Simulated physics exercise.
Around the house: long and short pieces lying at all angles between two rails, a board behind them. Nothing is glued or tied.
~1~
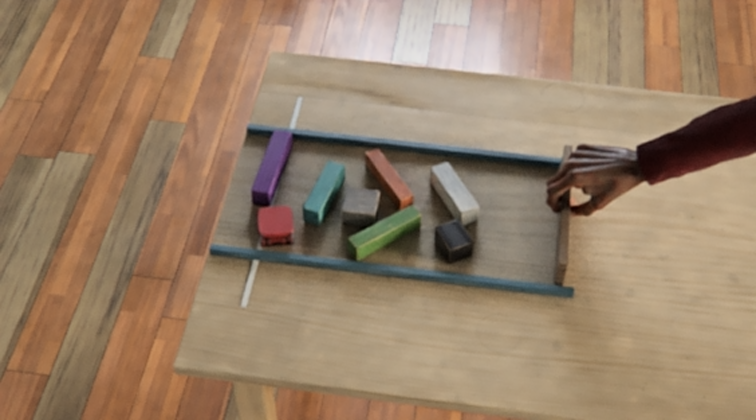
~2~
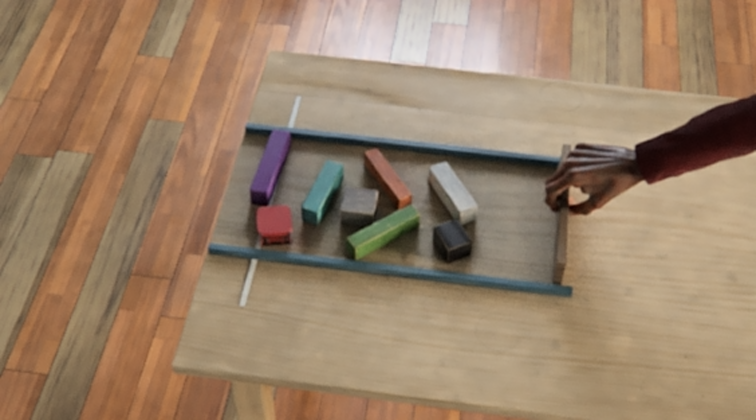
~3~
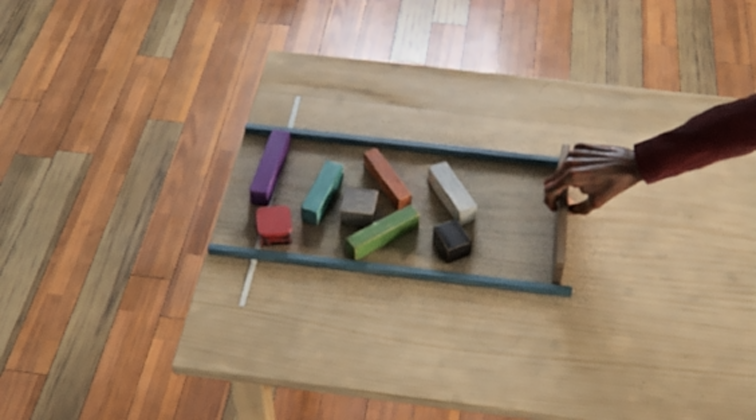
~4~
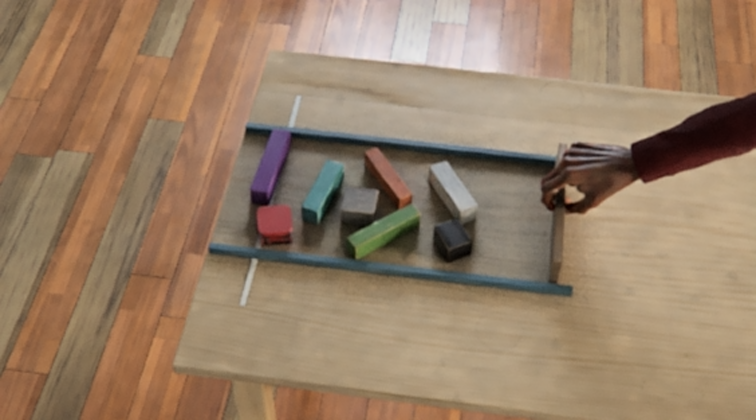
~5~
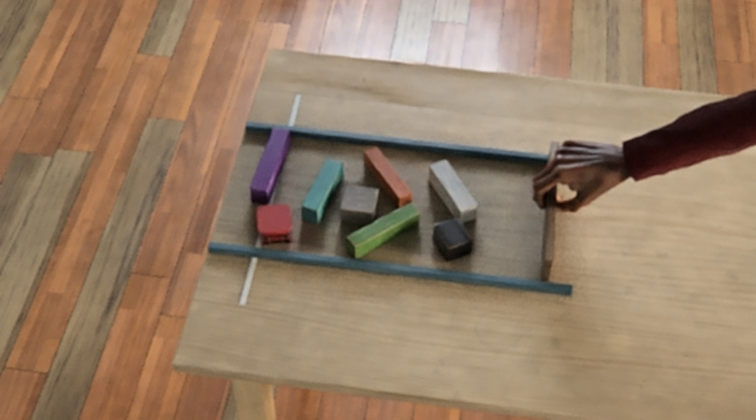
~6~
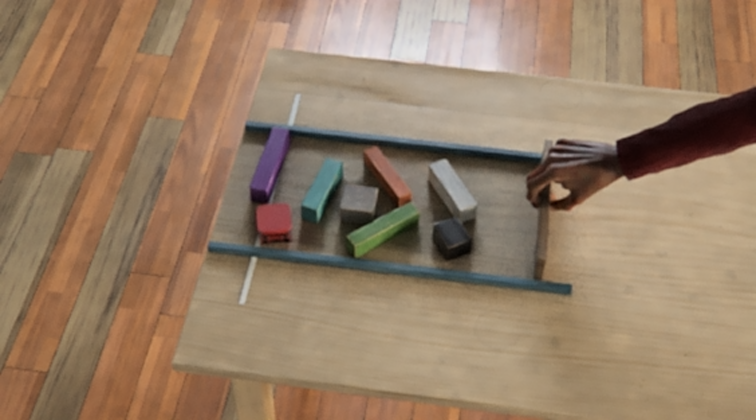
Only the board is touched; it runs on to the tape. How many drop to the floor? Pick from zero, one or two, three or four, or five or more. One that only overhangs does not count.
Outcome: The number that fall off is three or four.
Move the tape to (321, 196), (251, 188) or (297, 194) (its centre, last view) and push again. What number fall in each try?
Try by try, 0, 6 and 2.
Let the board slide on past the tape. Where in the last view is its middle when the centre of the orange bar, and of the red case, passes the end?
At (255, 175) for the orange bar; at (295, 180) for the red case.
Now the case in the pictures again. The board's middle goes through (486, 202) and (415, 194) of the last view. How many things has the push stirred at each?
By then 0, and 5.
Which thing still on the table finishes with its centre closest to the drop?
The green bar.
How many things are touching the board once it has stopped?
It touches 2.
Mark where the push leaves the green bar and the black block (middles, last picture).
About (230, 210), and the other about (251, 212).
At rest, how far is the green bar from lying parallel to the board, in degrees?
Near 0 degrees.
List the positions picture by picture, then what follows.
In the first picture, purple stick (272, 167); red case (276, 227); turquoise bar (324, 193); board (564, 214); tape (274, 194).
In the second picture, red case (275, 226); orange bar (388, 179).
In the third picture, turquoise bar (322, 192); board (561, 213).
In the fourth picture, purple stick (271, 166); green bar (384, 232).
In the fifth picture, red case (275, 225); white bar (453, 192).
In the sixth picture, purple stick (270, 165); red case (274, 224); turquoise bar (322, 190); board (544, 209); tape (272, 191).
A little later, none off yet; purple stick at rest near (270, 165); red case at rest near (274, 224); turquoise bar at rest near (322, 190).
Next, none off yet; purple stick at rest near (270, 165); red case moving near (269, 224); turquoise bar shifted a little near (305, 187).
Later still, none off yet; purple stick shifted a little near (237, 154); red case shifted about its own width near (230, 223); turquoise bar shifted about its own width near (239, 171).
When it is over, the number that fall off is three or four; down, grey block, turquoise bar, red case and purple stick.
